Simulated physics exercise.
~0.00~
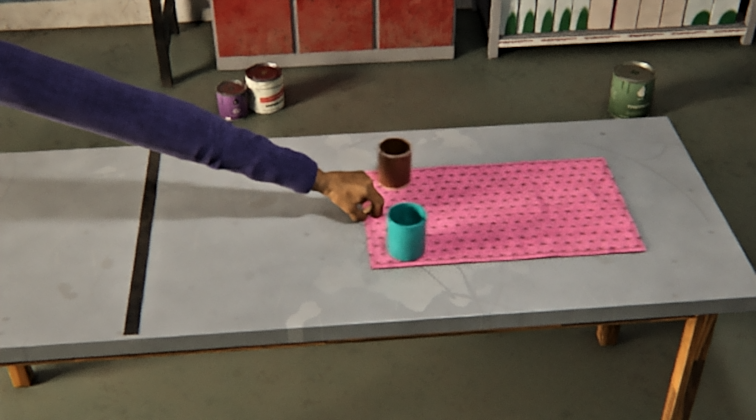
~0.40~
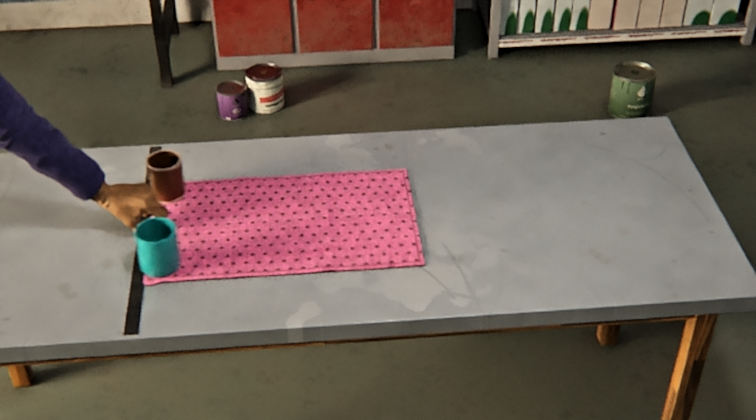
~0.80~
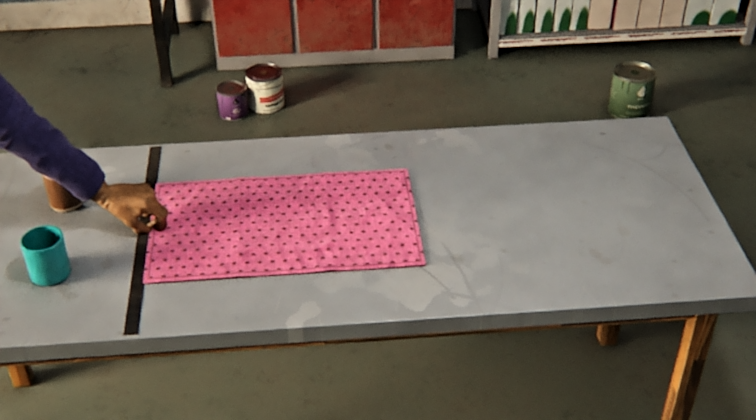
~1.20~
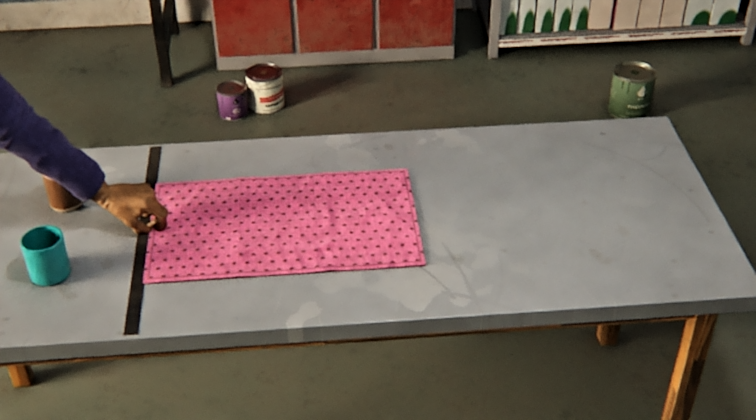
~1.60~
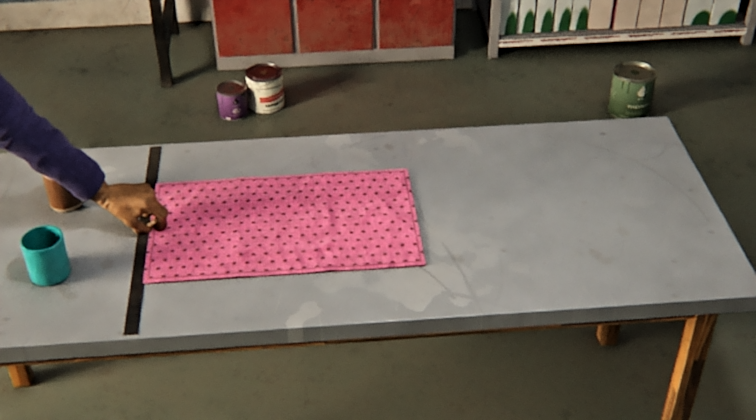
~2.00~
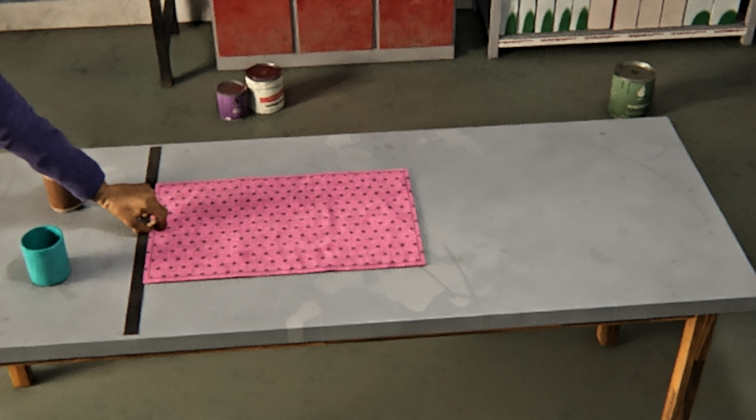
Pink patterned cloth pulled left by a hand to a dark tape line, brown and turquoise mugs sliding off beyond its edge.
